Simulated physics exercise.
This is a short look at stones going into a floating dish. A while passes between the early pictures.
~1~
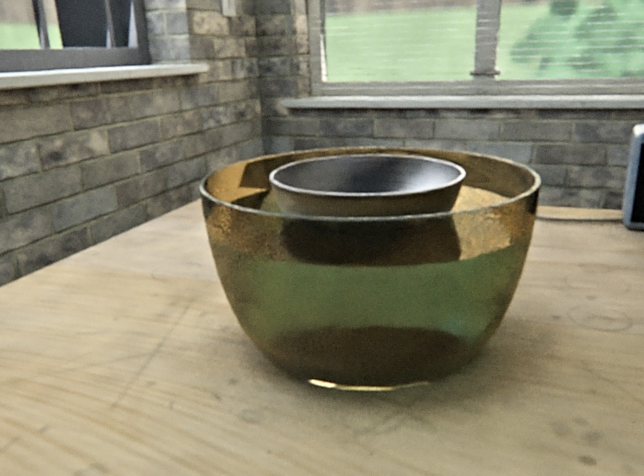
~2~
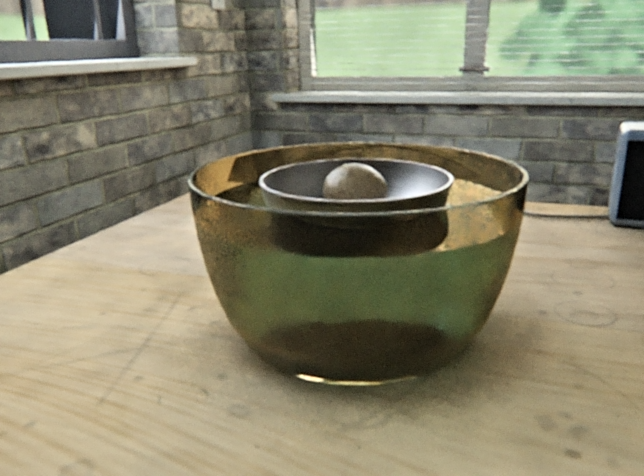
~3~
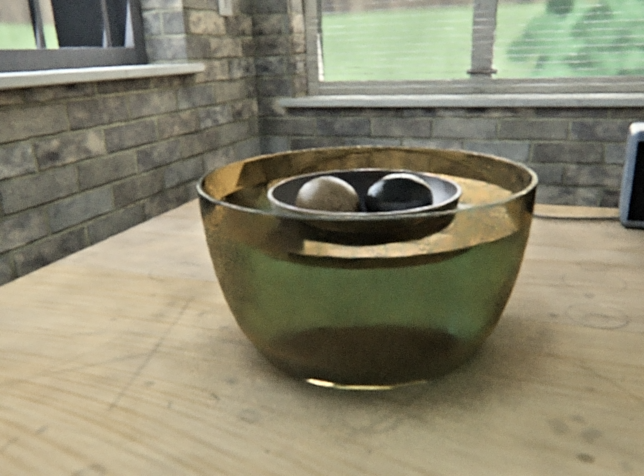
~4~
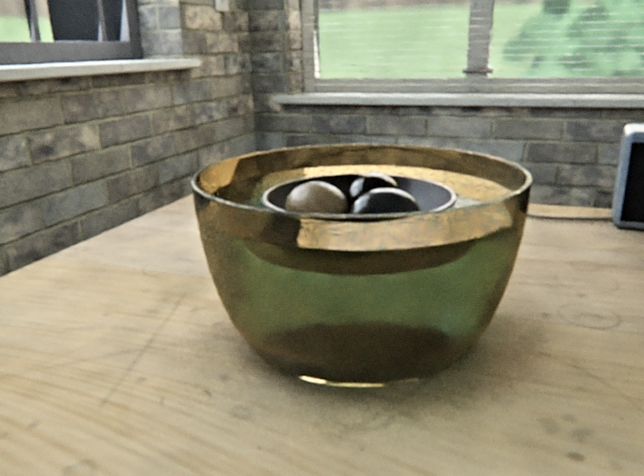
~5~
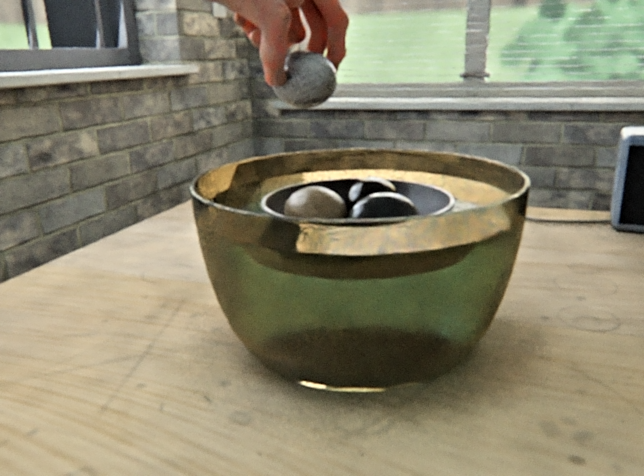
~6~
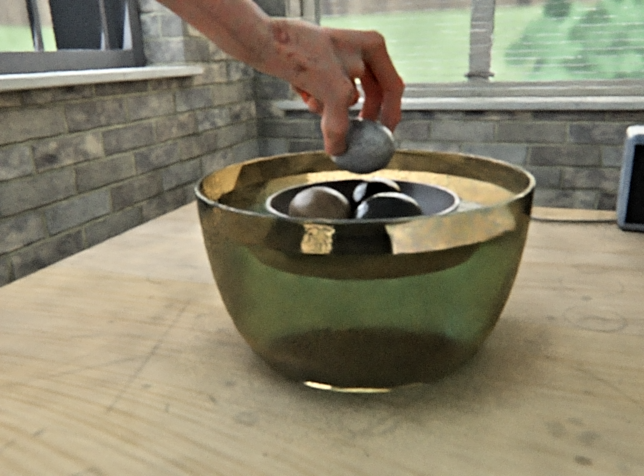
A large greenish-gold glass bowl stands on a pale wooden table, seen from slightly above in a room with grey brick walls and windows. Inside it floats a dark dish, empty at first, then holding one brownish stone, then two, then three, sitting lower each time. The view shifts very slightly as a hand brings a grey stone in from above and lowers it over the dish.
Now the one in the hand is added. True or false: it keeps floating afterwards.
False, it sinks.
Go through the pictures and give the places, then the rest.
The first picture shows dish (366, 174) empty; most of its side above the surface.
The second picture shows dish (355, 178) with one aboard; about two thirds of its side above the surface.
The third picture shows dish (363, 191) with two aboard; about a third of its side above the surface.
The fourth picture shows dish (358, 196) with three aboard; hardly any of its side above the surface.
The fifth picture shows dish (357, 200) with three aboard; hardly any of its side above the surface; the next stone in the hand at (304, 80).
The sixth picture shows dish (362, 200) with three aboard; hardly any of its side above the surface; the next stone in the hand at (361, 147).
Shortly, the stone is in and the dish dips.
Then, water pours in over its edge.
At the finish, the dish lies on the bottom with its load.
